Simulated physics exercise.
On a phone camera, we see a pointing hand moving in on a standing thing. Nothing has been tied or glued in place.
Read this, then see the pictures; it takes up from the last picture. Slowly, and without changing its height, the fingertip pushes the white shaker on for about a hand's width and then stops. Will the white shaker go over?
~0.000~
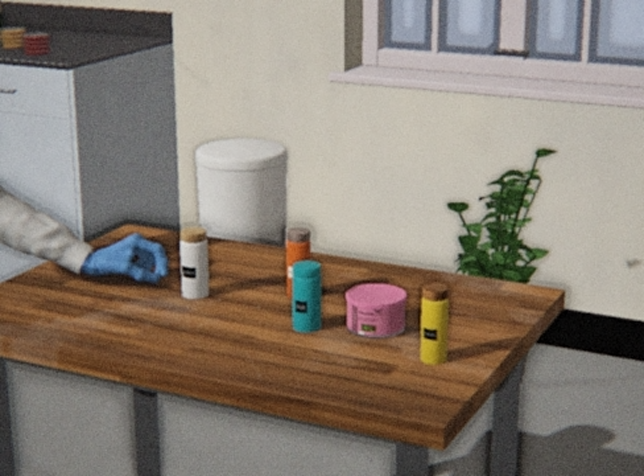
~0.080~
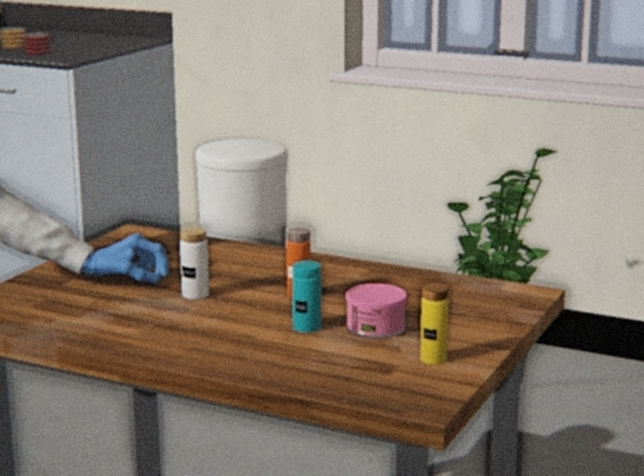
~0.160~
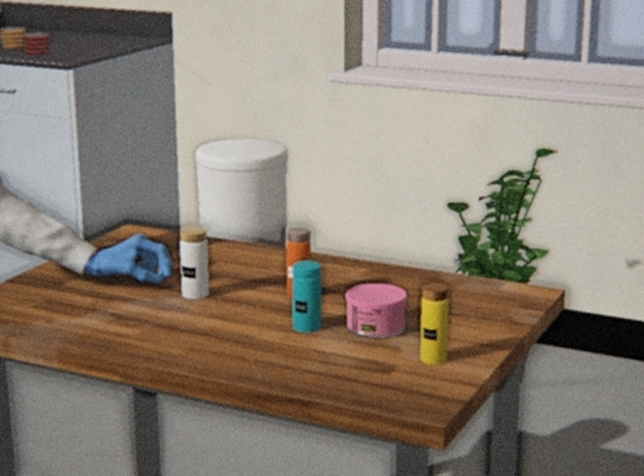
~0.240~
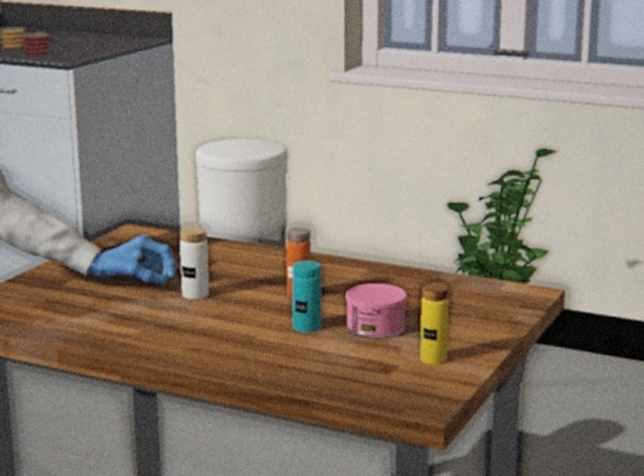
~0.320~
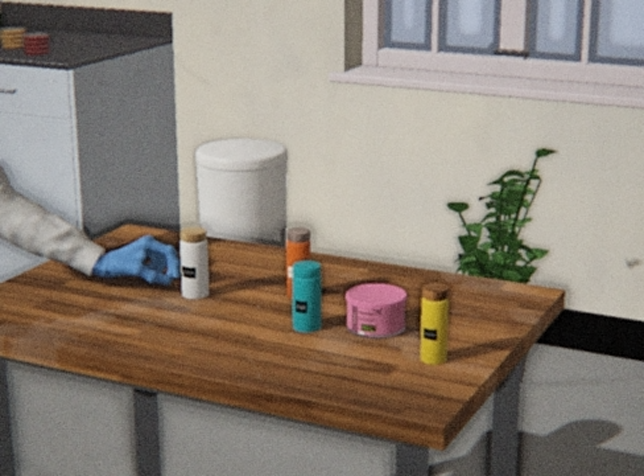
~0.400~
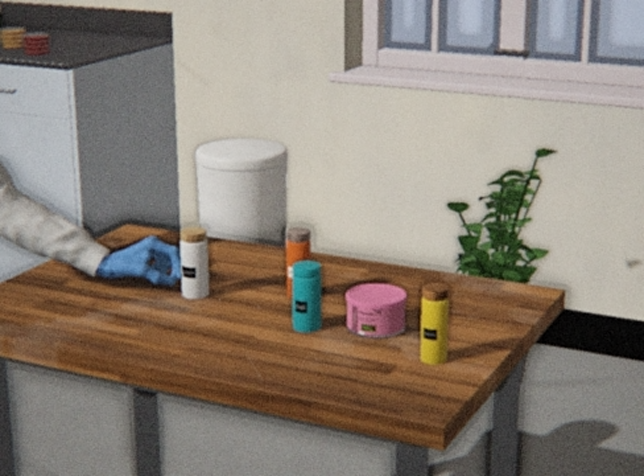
No: Up.
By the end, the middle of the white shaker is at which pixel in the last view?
It ends up near (252, 272).
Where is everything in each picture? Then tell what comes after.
In the first frame, white shaker (195, 263).
In the second frame, white shaker (195, 263).
In the third frame, white shaker (195, 263).
In the fourth frame, white shaker (195, 263).
In the fifth frame, white shaker (195, 263).
In the sixth frame, white shaker (195, 263).
After 0.70 s, white shaker shifted a little near (207, 265).
After 0.90 s, white shaker shifted about its own width near (218, 267).
After 1.20 s, white shaker shifted well along near (235, 269).
After 1.40 s, white shaker shifted well along near (247, 271).
In the end (2.1 s), moved from the start, white shaker. At the end, from the last picture's camera, white shaker near (251, 272).
